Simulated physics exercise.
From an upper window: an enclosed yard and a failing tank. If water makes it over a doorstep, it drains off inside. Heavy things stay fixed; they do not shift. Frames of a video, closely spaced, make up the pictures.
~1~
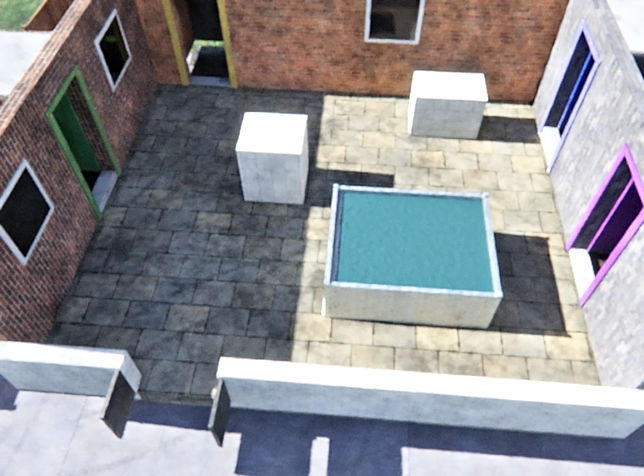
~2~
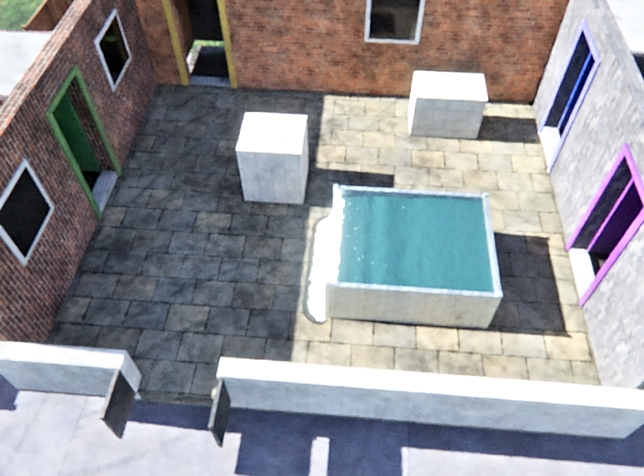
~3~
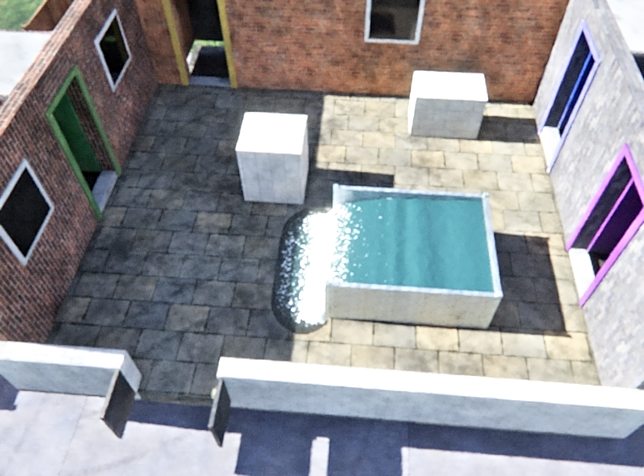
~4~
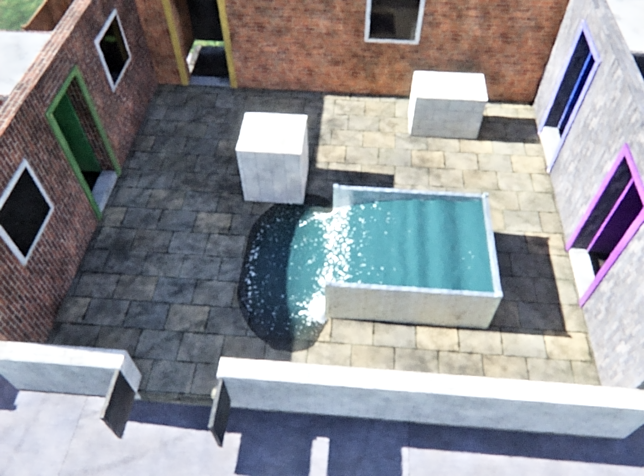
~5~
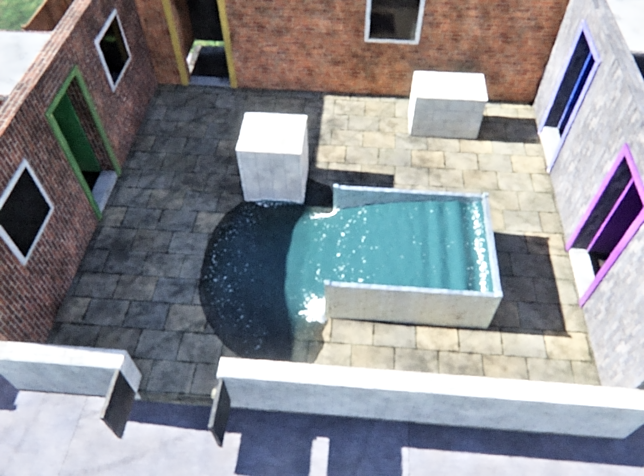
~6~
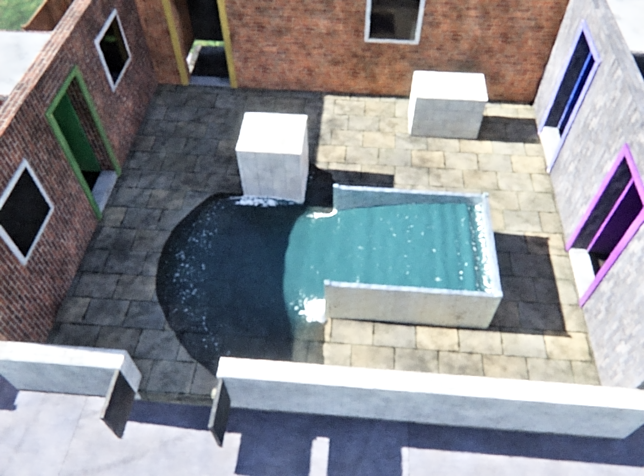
In an enclosed brick yard seen from above, a still tank of blue-green water gave way on its left side, and water poured out, foaming and spreading left across the paving around a white block.
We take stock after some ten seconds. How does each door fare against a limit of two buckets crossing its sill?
The purple door stays within the limit. The green door goes past the limit. The blue door stays within the limit. The yellow door goes past the limit.
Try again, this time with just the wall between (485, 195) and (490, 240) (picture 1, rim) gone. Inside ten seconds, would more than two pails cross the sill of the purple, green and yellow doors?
I'd say the purple one crosses the line, the green one stays shy of the line and the yellow one stays shy of the line.
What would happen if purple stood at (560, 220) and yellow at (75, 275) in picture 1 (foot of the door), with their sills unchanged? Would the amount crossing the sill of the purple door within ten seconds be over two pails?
As I see it, purple does not reach it.
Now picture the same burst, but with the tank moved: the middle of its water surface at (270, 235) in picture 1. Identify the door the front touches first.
Answer - the one in green.
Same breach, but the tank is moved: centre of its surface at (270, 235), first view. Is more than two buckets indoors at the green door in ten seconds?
Briefly, green door crosses the line.
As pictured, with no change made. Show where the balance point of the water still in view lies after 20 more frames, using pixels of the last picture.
Roughly (209, 247).
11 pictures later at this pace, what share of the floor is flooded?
Close to 35 in a hundred, I think.
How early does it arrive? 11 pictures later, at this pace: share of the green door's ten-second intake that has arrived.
By my reckoning, 35 percent.
A moment on, water covers 35 % of the floor; the purple door not reached, the green door under two buckets in, the blue door not reached, the yellow door not reached.
Next, water covers 35 % of the floor; the purple door not reached, the green door over two buckets in, the blue door not reached, the yellow door not reached.
Then, water covers 45 % of the floor; the purple door not reached, the green door far over two buckets in, the blue door not reached, the yellow door under two buckets in.
Later, water covers 65 % of the floor; the purple door not reached, the green door far over two buckets in, the blue door not reached, the yellow door far over two buckets in.
In the end, water covers 95 % of the floor; the purple door wet at the sill, nothing in, the green door far over two buckets in, the blue door wet at the sill, nothing in, the yellow door far over two buckets in.
